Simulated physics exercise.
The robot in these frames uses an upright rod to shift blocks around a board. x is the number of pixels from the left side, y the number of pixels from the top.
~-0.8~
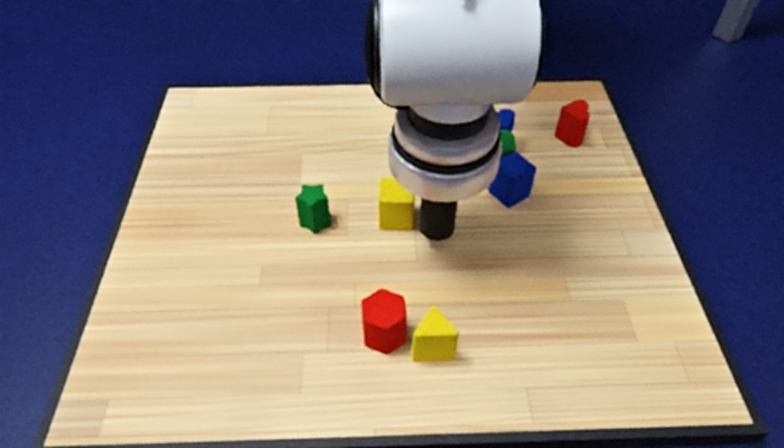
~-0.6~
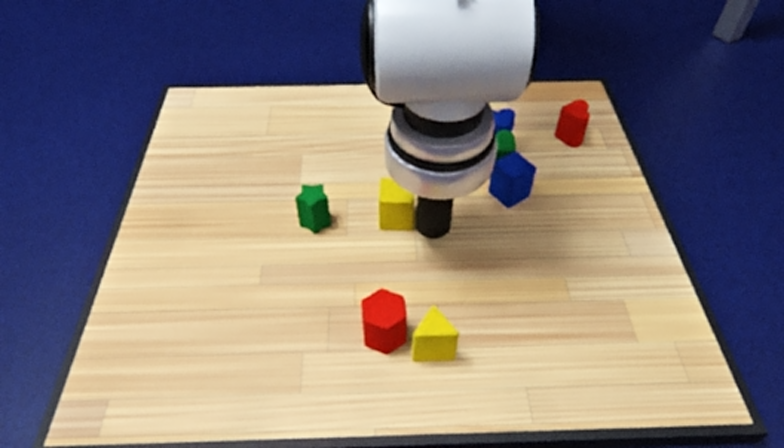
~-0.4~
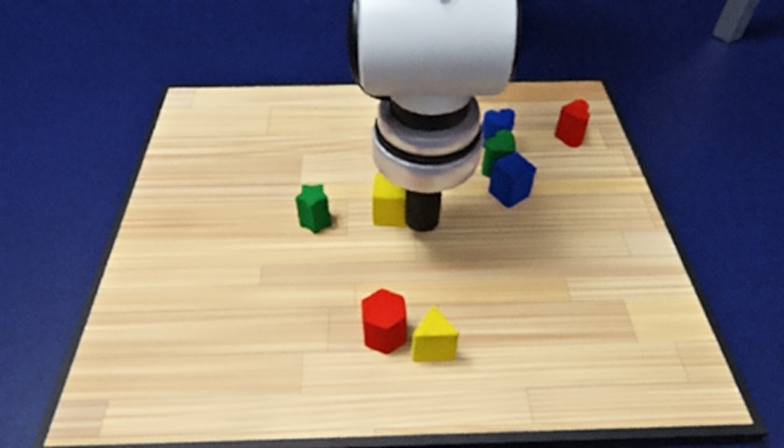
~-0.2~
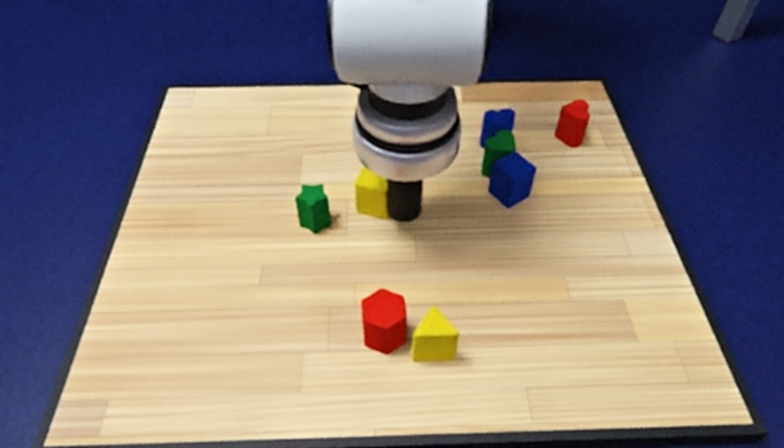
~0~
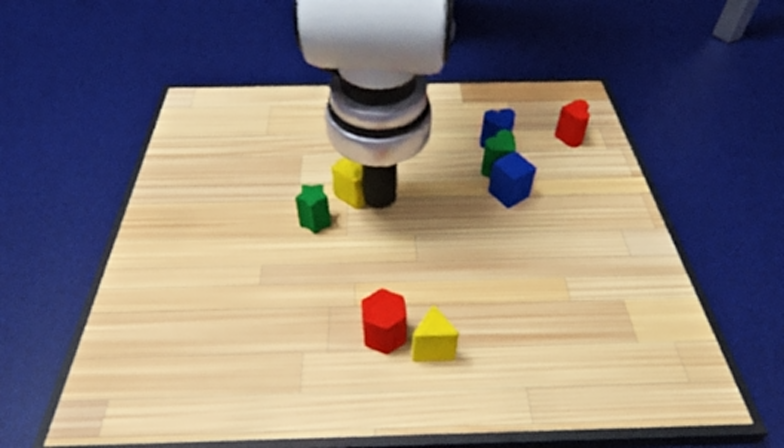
A robot arm's black rod pushes the yellow block left and upward across the wooden board.
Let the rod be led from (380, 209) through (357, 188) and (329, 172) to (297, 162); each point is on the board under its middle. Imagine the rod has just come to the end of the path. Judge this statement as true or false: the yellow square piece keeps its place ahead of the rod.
My answer: True.
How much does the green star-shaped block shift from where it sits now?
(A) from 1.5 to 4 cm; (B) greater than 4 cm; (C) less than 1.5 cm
C: Less than 1.5 cm.
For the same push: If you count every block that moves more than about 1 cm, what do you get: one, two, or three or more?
Of all the blocks, just one travels more than a centimetre.
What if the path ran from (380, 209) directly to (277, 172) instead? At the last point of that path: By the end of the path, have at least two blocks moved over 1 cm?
No, it doesn't check out.
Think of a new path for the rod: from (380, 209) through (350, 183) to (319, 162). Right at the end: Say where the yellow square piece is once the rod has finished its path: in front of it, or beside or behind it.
Before the rod.
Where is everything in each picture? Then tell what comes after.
In the first frame, rod tip (437, 228); block tops, green star-shaped block (312, 193); yellow square piece (397, 189).
In the second frame, rod (433, 226); blocks unchanged.
In the third frame, rod (422, 220); yellow square piece (391, 185).
In the fourth frame, rod (404, 210); yellow square piece (376, 175).
In the fifth frame, rod (380, 196); green star-shaped block (312, 193); yellow square piece (354, 164).
What follows on the original path. One third of the way, rod (356, 175); yellow square piece (328, 146), turned 15° anticlockwise.
Two thirds of the way, rod (327, 159); yellow square piece (300, 130).
At the end, rod (295, 150); green star-shaped block in place; yellow square piece (272, 118).
